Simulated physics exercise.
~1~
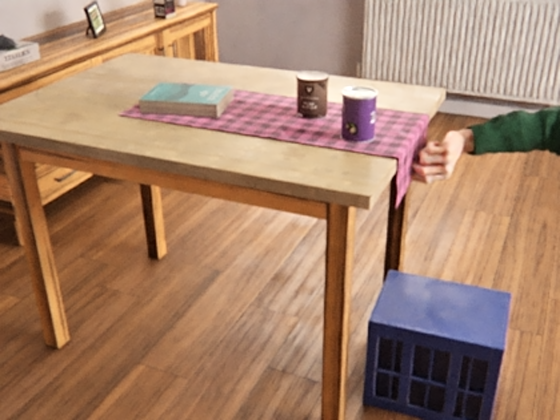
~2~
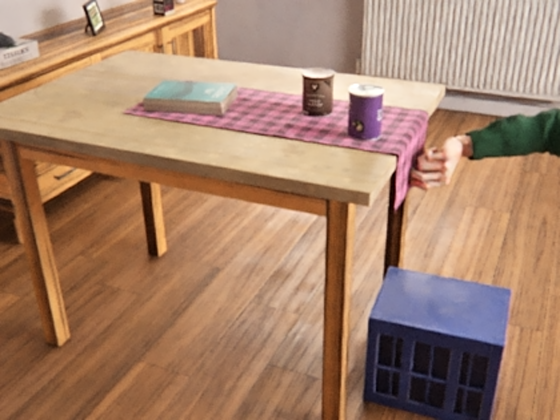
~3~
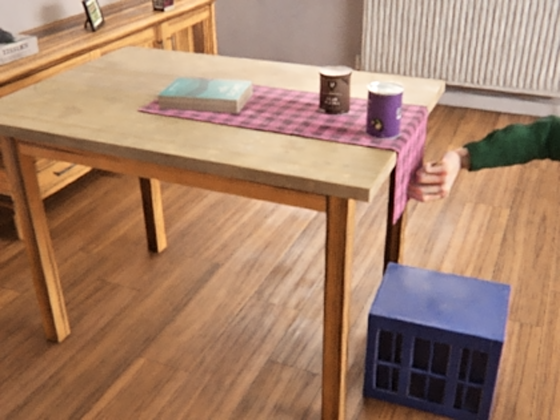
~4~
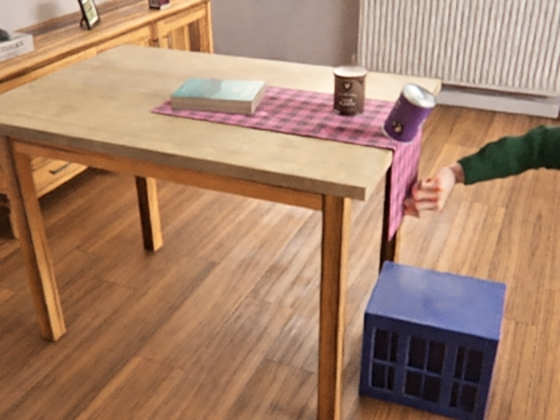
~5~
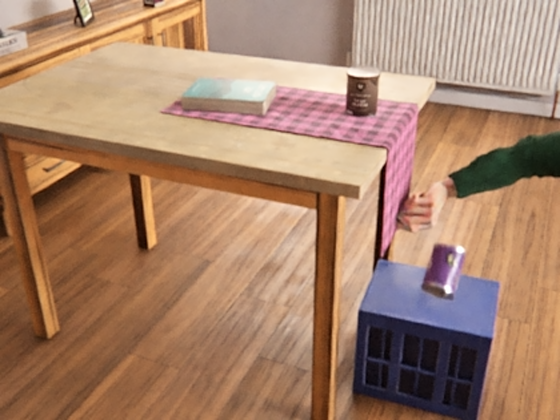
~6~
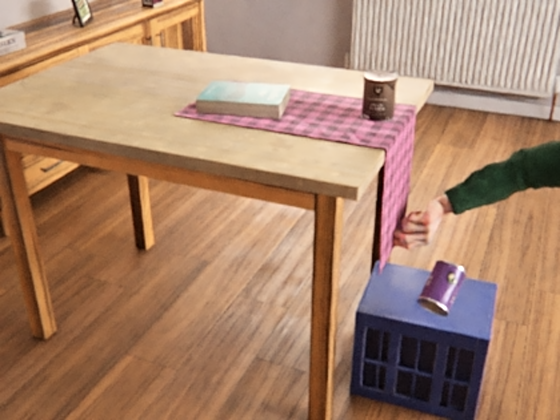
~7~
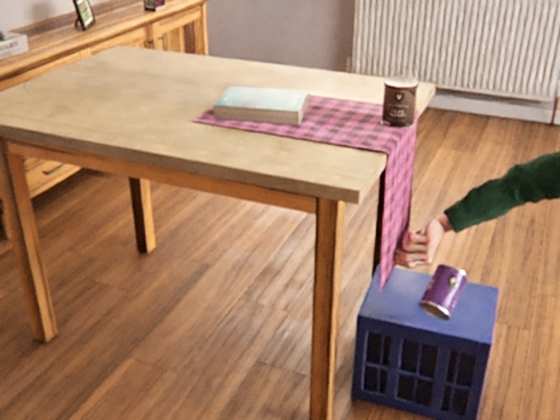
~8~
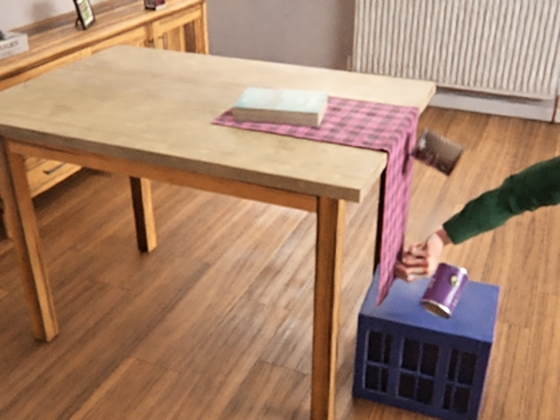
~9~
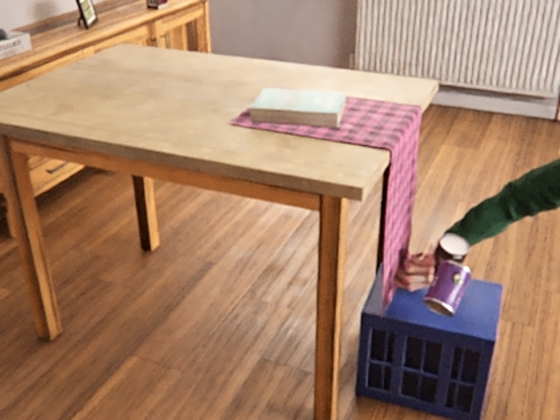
At the start, a turquoise book, a brown tin and a purple tin rest on a pink checked runner at the right end of a wooden table, above a blue crate. A hand in a green sleeve draws the hanging end of the runner downward, and everything on it slides right. The purple tin tilts at the edge, falls and lands on the crate. The hand keeps pulling until the brown tin tips off as well. Finally, the brown tin is down by the purple one at the crate, while the book remains on the table.
